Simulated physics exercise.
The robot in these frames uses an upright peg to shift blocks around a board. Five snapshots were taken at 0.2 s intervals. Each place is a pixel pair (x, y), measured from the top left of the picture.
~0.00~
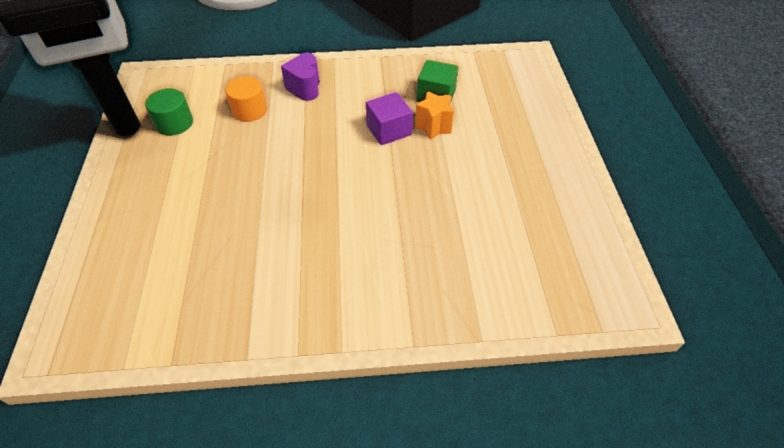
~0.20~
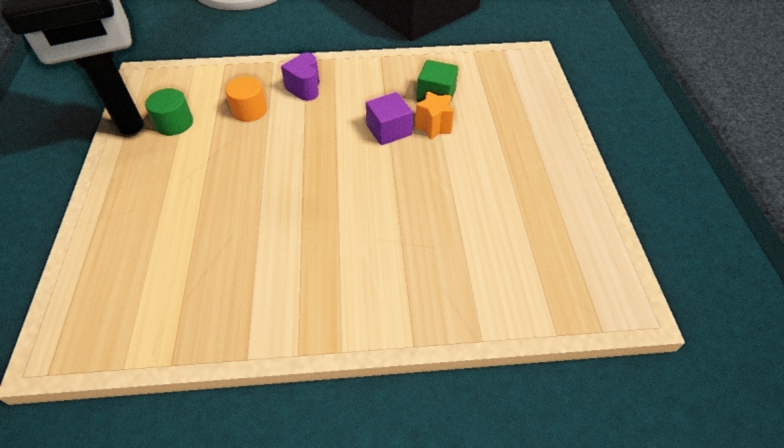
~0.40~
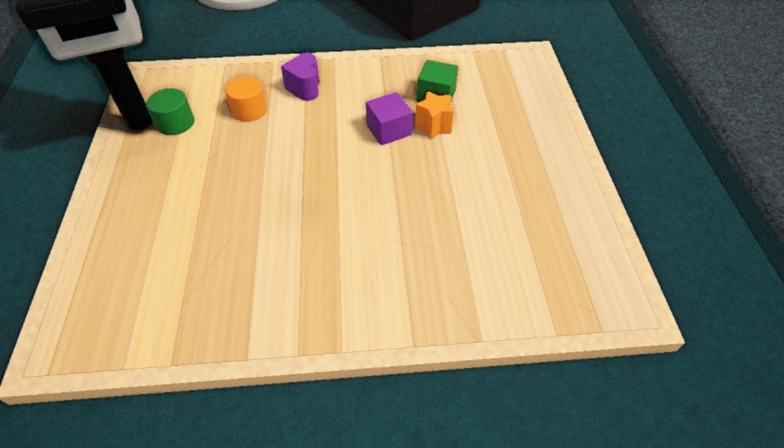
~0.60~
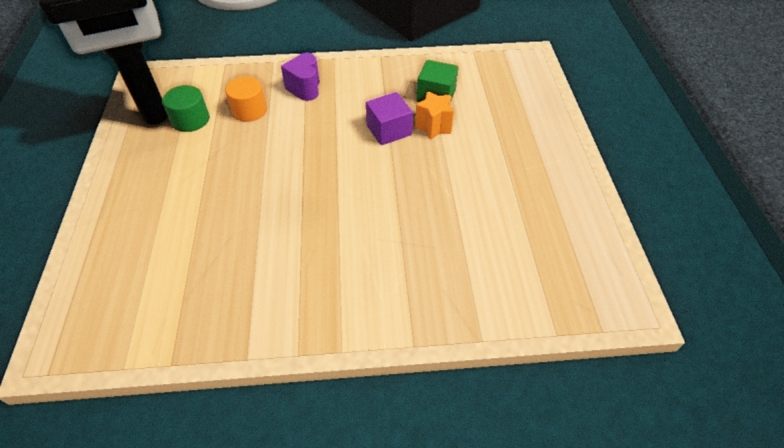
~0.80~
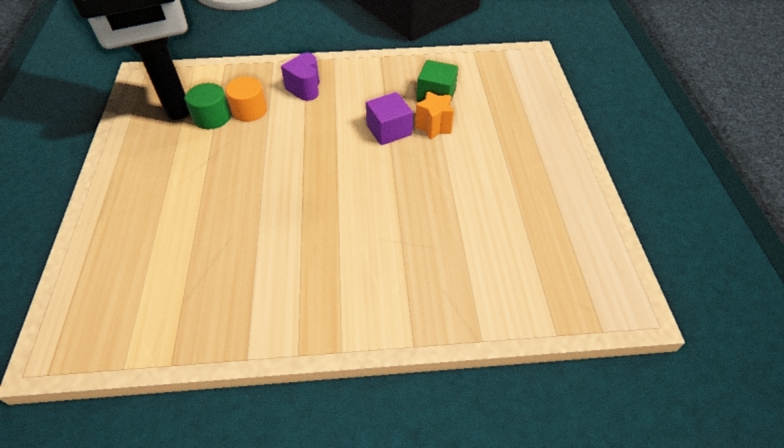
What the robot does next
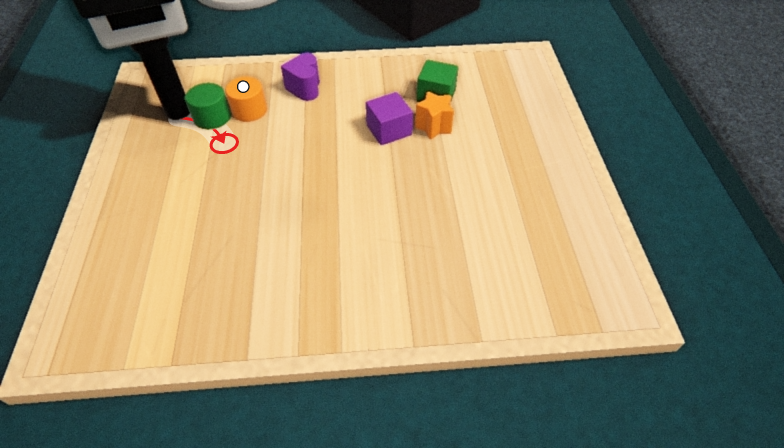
A robot arm with a black peg moved right along the top left of a wooden board and pushed the green cylinder up beside the orange one, while the other blocks stayed still.
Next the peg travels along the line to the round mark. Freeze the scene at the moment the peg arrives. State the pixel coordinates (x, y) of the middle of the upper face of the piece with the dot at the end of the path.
Near (271, 82).
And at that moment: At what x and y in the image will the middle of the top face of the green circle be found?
The middle of its top is at (243, 101).
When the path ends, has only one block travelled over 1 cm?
My answer is no.
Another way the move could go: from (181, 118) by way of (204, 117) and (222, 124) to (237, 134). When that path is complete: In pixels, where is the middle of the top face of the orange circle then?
Most likely (287, 82).
Path on the board, from (181, 118) over (200, 122) and (215, 131) to (224, 143); the dot is on the orange circle.
What follows on the original path. Halfway along, peg at (207, 120); green circle at (234, 97); orange circle at (268, 83).
At the end, peg at (222, 138); green circle at (243, 101); orange circle at (271, 82).
